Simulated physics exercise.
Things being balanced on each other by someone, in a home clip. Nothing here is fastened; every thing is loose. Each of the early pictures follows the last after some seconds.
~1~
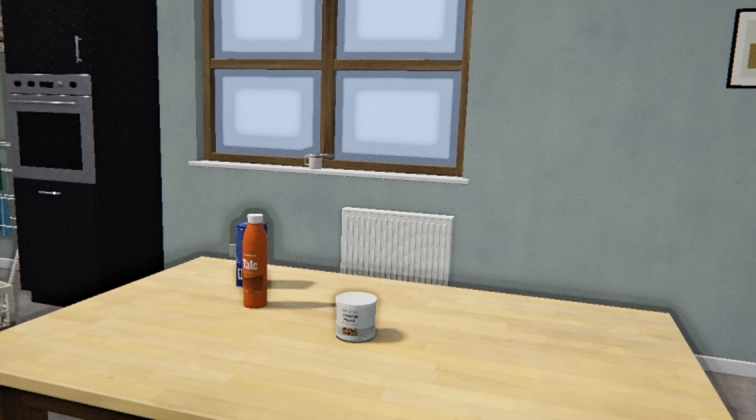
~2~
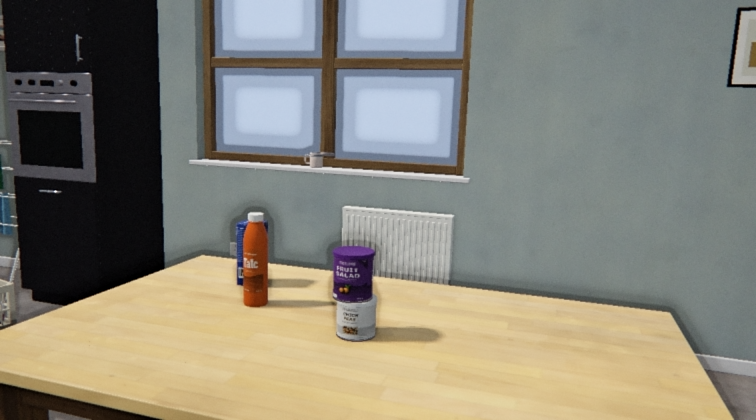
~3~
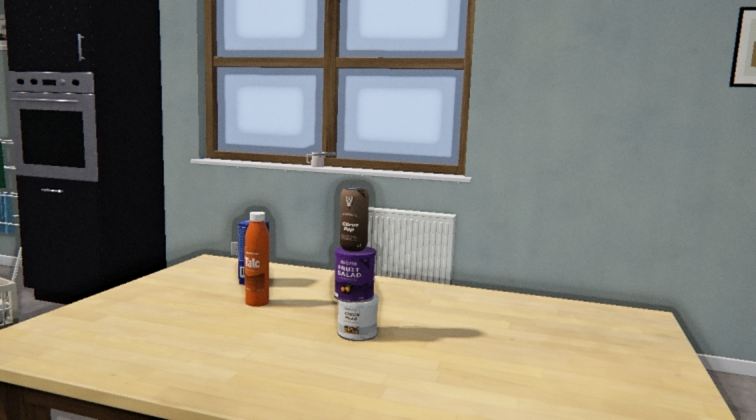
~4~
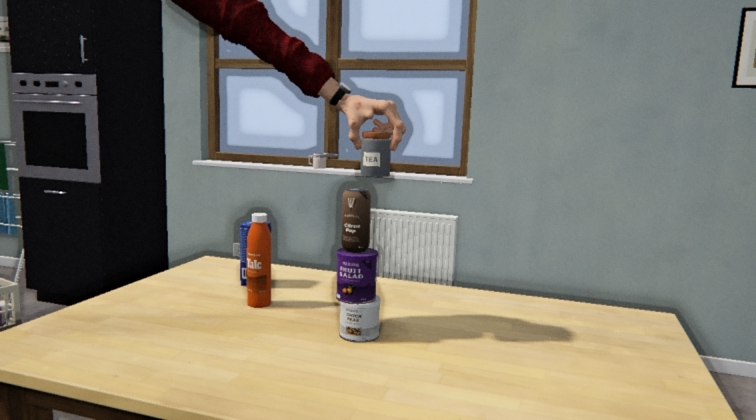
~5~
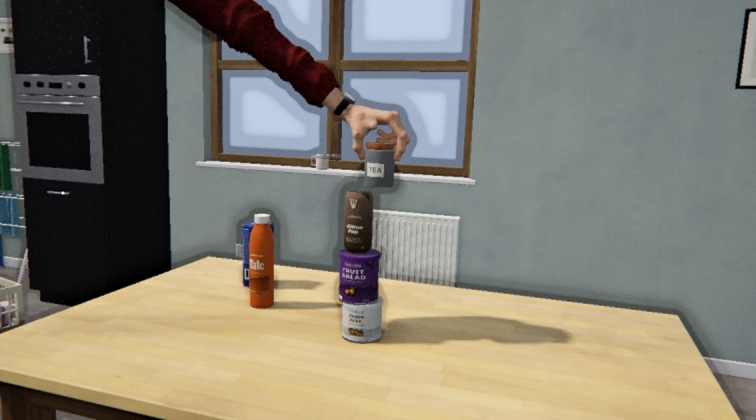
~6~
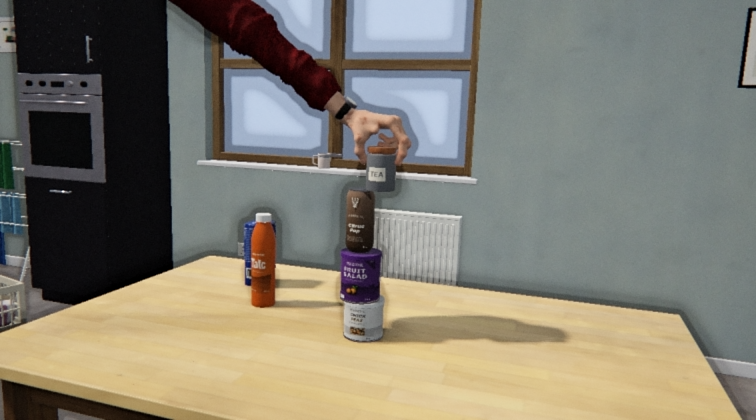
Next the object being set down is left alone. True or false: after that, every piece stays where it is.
False.
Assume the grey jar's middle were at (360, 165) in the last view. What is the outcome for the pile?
After that, the pile stays intact.
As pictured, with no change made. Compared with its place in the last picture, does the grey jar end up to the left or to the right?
It heads rightwards.
Then, 0.40 s on from there, grey jar now fallen.
Then, 0.50 s on from there, things are still on the move.
Then, 1.30 s on from there, as before.
In the end, fallen, grey jar; the other 5 unmoved. At the end, from the last picture's camera, grey jar near (408, 322). The pile gives way.
